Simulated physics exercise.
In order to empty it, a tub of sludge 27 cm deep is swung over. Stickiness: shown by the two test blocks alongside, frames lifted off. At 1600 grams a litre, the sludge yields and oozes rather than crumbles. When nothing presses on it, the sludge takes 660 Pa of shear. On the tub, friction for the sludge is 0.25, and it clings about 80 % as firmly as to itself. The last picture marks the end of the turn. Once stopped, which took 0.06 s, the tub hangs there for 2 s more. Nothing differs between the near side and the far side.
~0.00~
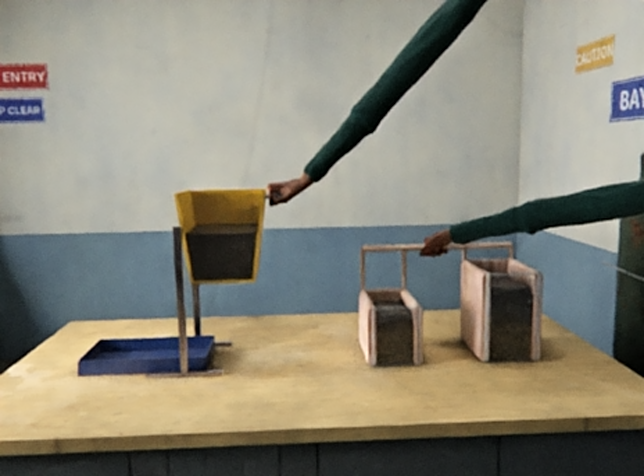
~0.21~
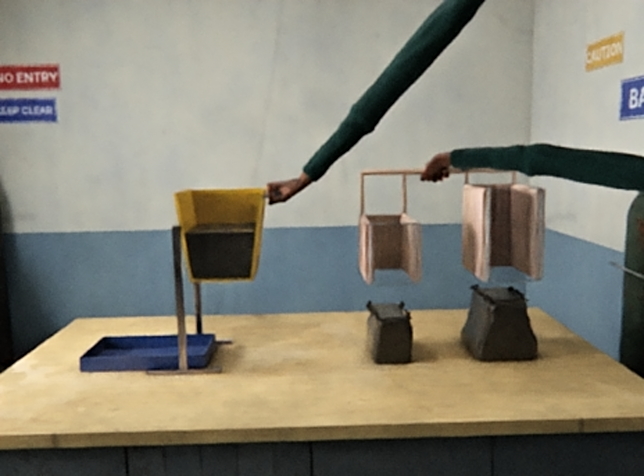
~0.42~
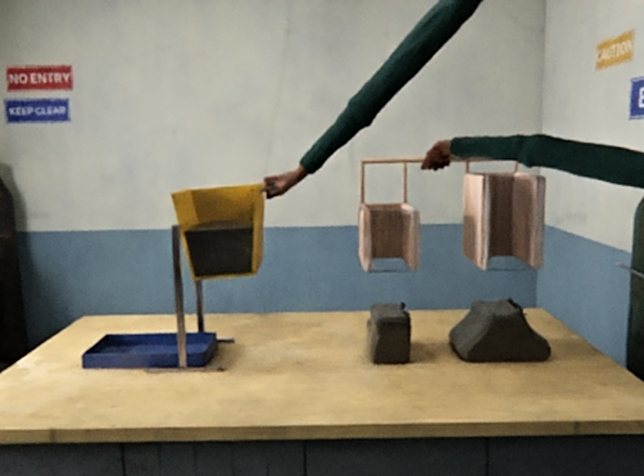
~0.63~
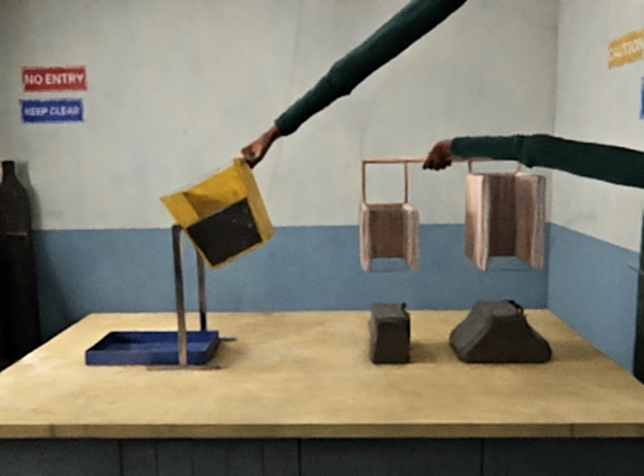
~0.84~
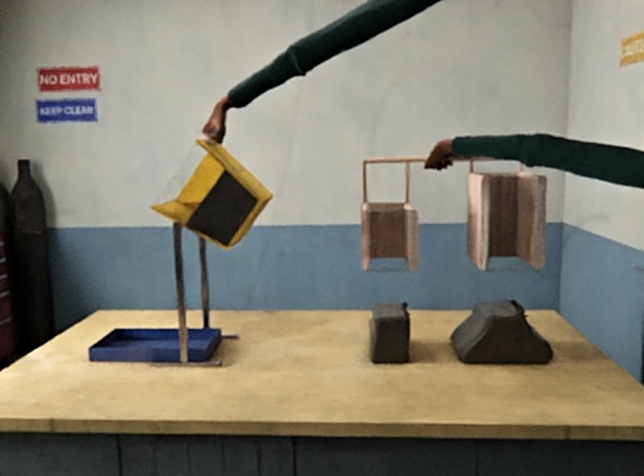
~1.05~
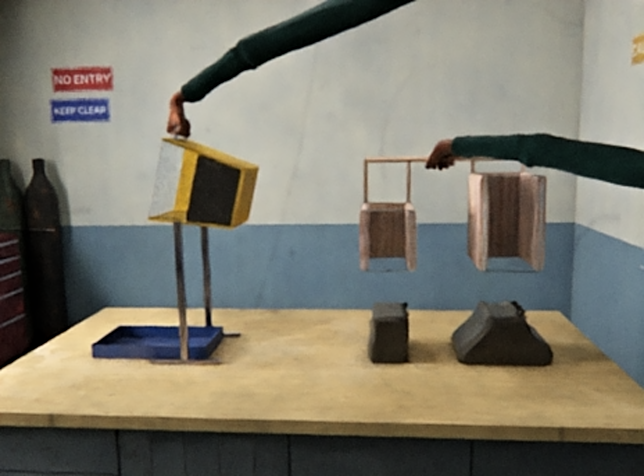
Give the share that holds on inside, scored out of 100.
About 100 per cent.
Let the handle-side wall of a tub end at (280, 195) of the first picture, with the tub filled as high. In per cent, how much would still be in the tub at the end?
Some 100 per cent, I reckon.
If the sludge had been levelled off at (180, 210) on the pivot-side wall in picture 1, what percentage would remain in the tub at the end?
That gives some 100 %.
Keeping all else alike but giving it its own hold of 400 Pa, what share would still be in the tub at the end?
It would be close to 100 percent.
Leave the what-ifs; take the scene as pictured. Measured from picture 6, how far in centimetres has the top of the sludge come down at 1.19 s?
About 1 cm.
After 1.19 s, the tub is at 76 degrees and holds 100 %.
After 1.36 s, the tub is at 76 degrees and holds 100 %.
After 1.53 s, the tub is at 76 degrees and holds 100 %.
After 1.70 s, the tub is at 76 degrees and holds 100 %.
After 3.05 s, the tub is at 76 degrees and holds 100 %.
